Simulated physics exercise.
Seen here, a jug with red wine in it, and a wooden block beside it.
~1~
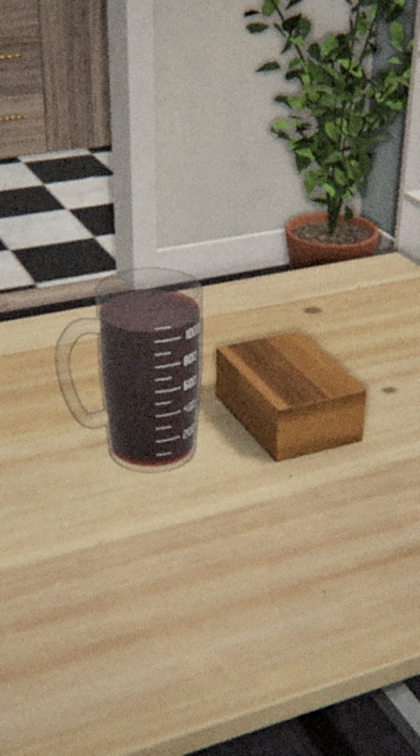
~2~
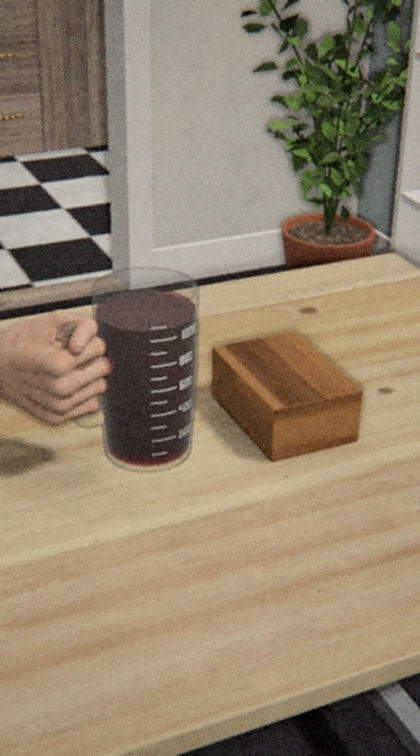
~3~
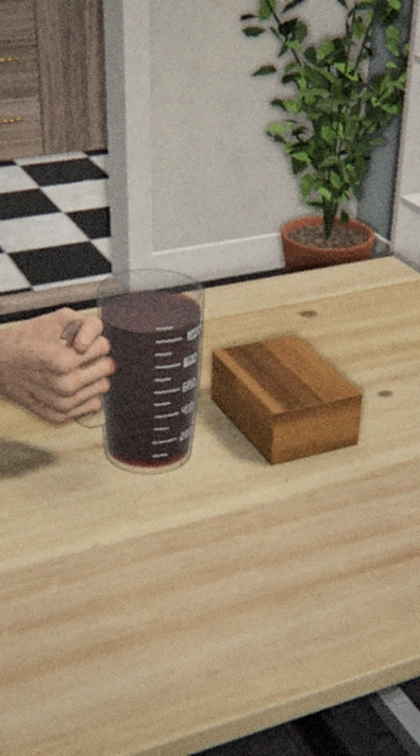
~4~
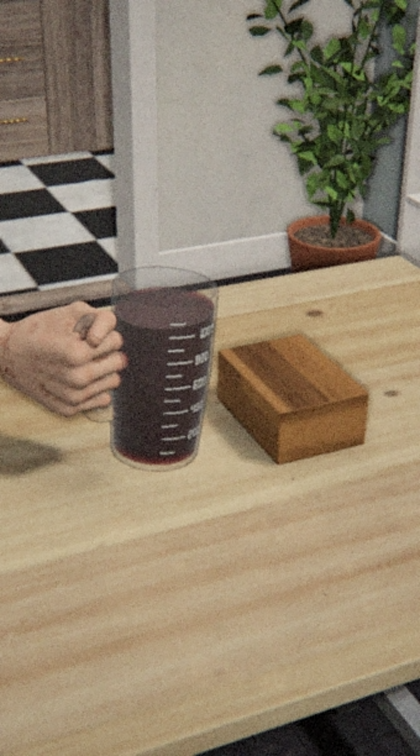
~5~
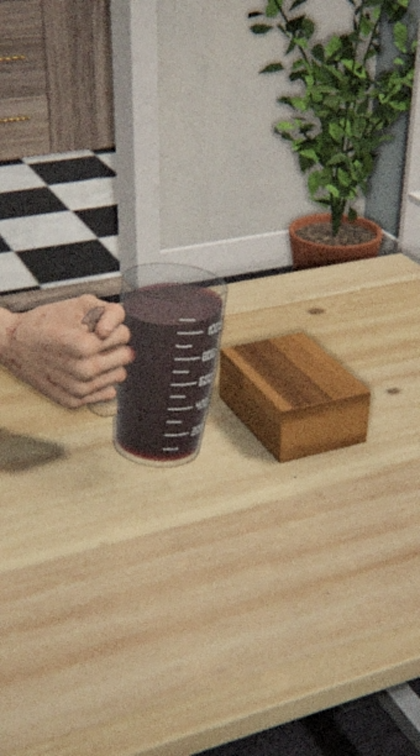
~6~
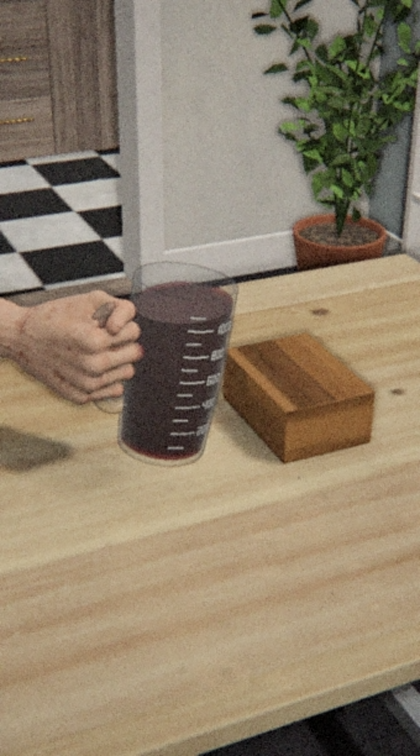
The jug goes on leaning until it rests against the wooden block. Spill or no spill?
As it turns out, it spills.
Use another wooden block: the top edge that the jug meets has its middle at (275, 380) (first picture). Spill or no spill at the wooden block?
Verdict: Loses some.
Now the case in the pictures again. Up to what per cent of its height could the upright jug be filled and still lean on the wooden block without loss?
Close to 80 %.
Soon after, the jug leans by about 25°; nothing has left it.
Later, the jug leans by about 35°; some has gone over its rim; nearly all of the red wine is inside.
In the end, the jug leans by about 40°, against the wooden block; some has gone over its rim; nearly all of the red wine is inside.
